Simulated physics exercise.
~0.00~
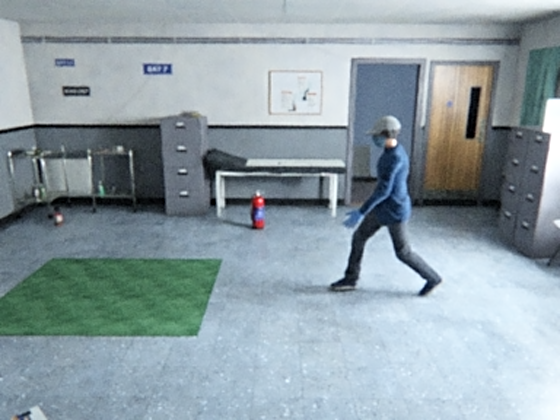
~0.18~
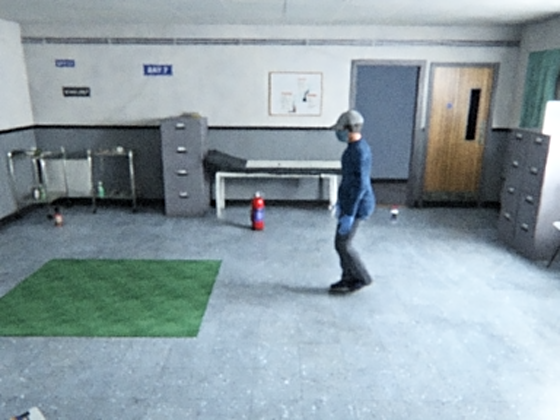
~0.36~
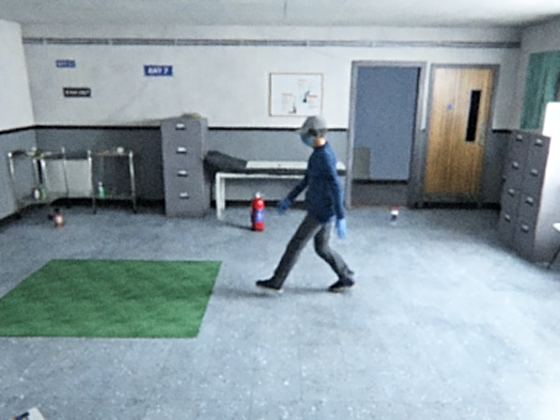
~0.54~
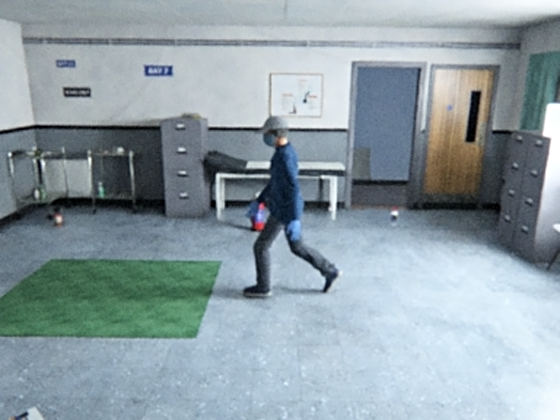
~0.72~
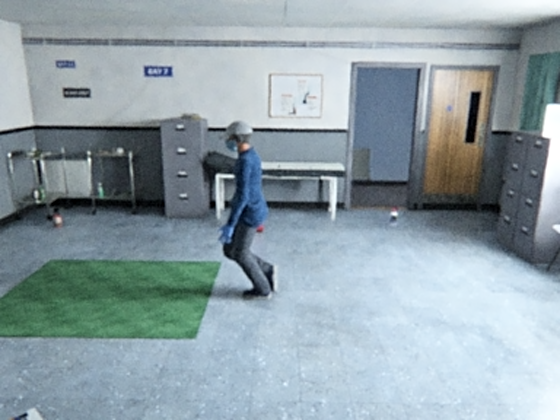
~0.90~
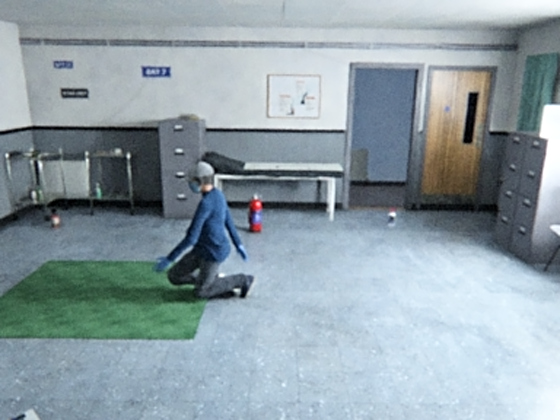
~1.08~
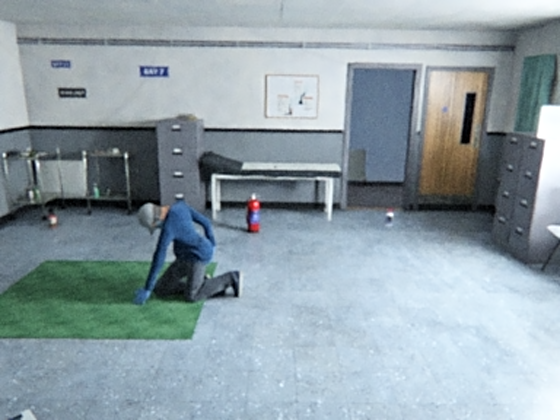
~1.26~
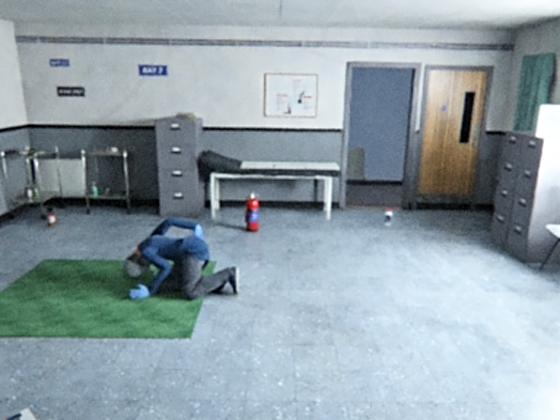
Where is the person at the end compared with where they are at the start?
At the start the person is upright on the bare floor to the right, in front of the doors. By the end they are further left and lower down, folded over the right-hand part of the green mat.
A person in a cap, face mask, blue top and blue gloves walks left across the grey floor of a room with filing cabinets, a long bench and two doors. They stride past a red fire extinguisher towards a green mat, arms swinging. Close to the mat's near edge, their knees bend and they sink down, landing in a kneel with their arms held out. Their upper body then tips forward and a hand reaches down to the mat. They end folded low on the mat, head down, with head, chest and hips past its near edge.
